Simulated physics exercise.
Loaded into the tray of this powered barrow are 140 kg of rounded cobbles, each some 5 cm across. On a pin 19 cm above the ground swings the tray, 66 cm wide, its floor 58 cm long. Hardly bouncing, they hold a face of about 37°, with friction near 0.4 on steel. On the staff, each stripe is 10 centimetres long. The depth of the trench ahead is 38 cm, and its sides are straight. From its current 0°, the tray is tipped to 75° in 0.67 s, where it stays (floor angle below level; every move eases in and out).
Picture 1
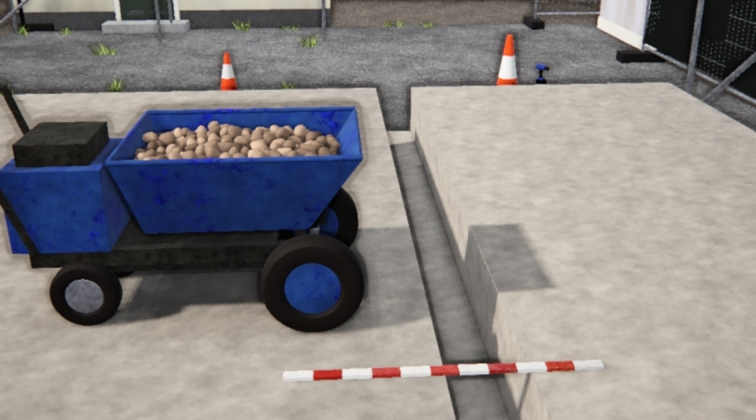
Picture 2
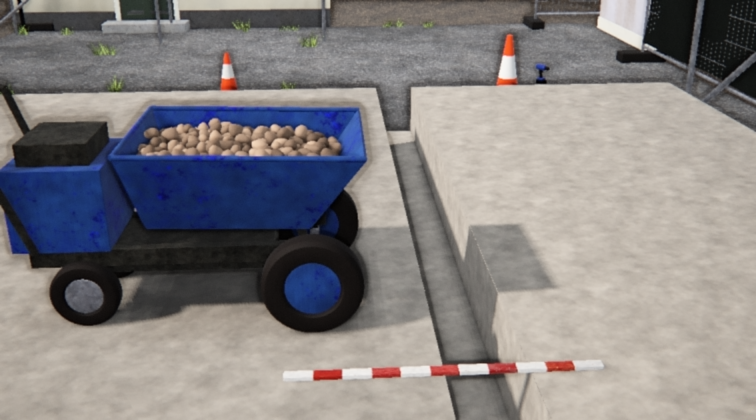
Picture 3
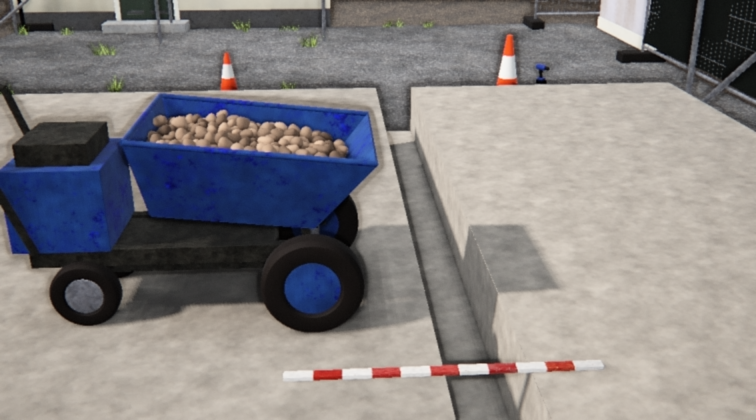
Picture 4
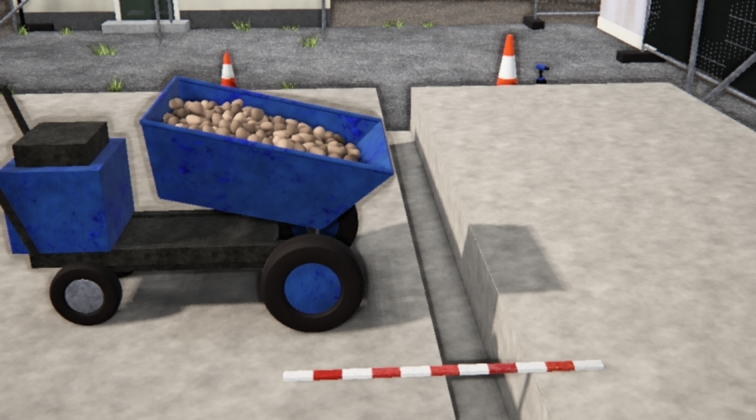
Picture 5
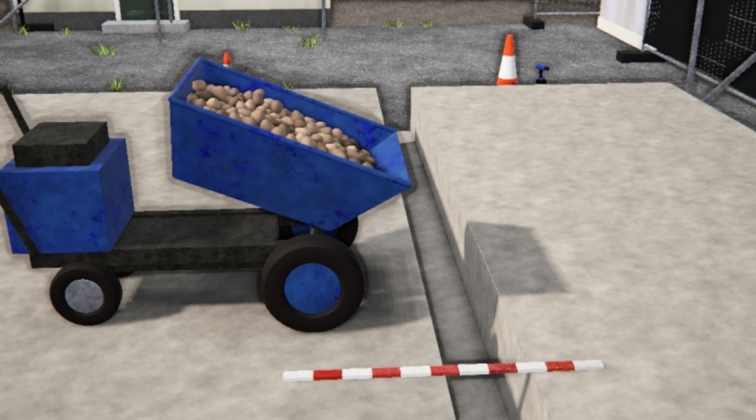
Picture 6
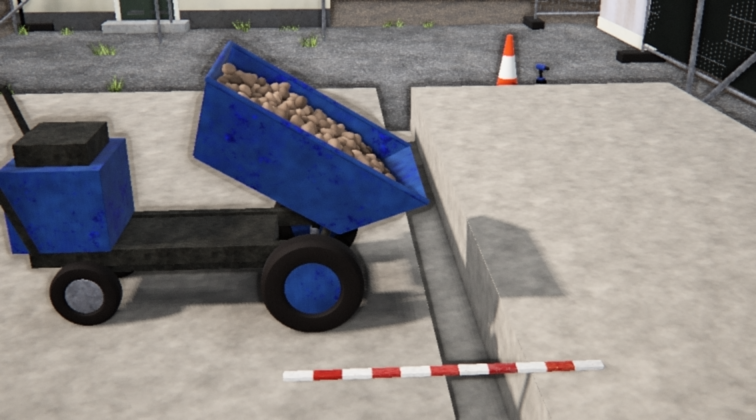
On a concrete yard, a blue barrow's tray of cobbles tilts steeply toward the right.
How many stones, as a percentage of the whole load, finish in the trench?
Roughly 55 per cent of the load ends up in the trench.
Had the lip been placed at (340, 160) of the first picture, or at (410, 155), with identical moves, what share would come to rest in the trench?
First some 75, then 25 per cent.
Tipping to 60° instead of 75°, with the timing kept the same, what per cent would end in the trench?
It would be near 40 per cent.
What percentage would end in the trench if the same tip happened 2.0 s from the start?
75 per cent.
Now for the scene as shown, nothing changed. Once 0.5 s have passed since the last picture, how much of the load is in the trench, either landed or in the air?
I'd say near 20 per cent at that time.
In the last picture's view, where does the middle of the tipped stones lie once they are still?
(487, 330).
Then, 0.2 s after the last picture the floor is at 63°, 100 % in the tray; the foremost stones are at (444, 236).
Then, 0.5 s after the last picture the floor is at 75°, 64 % in the tray, 20 % in the trench, 15 % past the trench; the foremost stones are at (544, 281).
Then, 0.8 s after the last picture the floor is at 75°, 14 % in the tray, 41 % in the trench, 45 % past the trench; the foremost stones are at (723, 268).
Then, 2.8 s after the last picture the floor is at 75°, 0 % in the tray, 55 % in the trench, 45 % past the trench; the foremost stones are past the picture's edge.
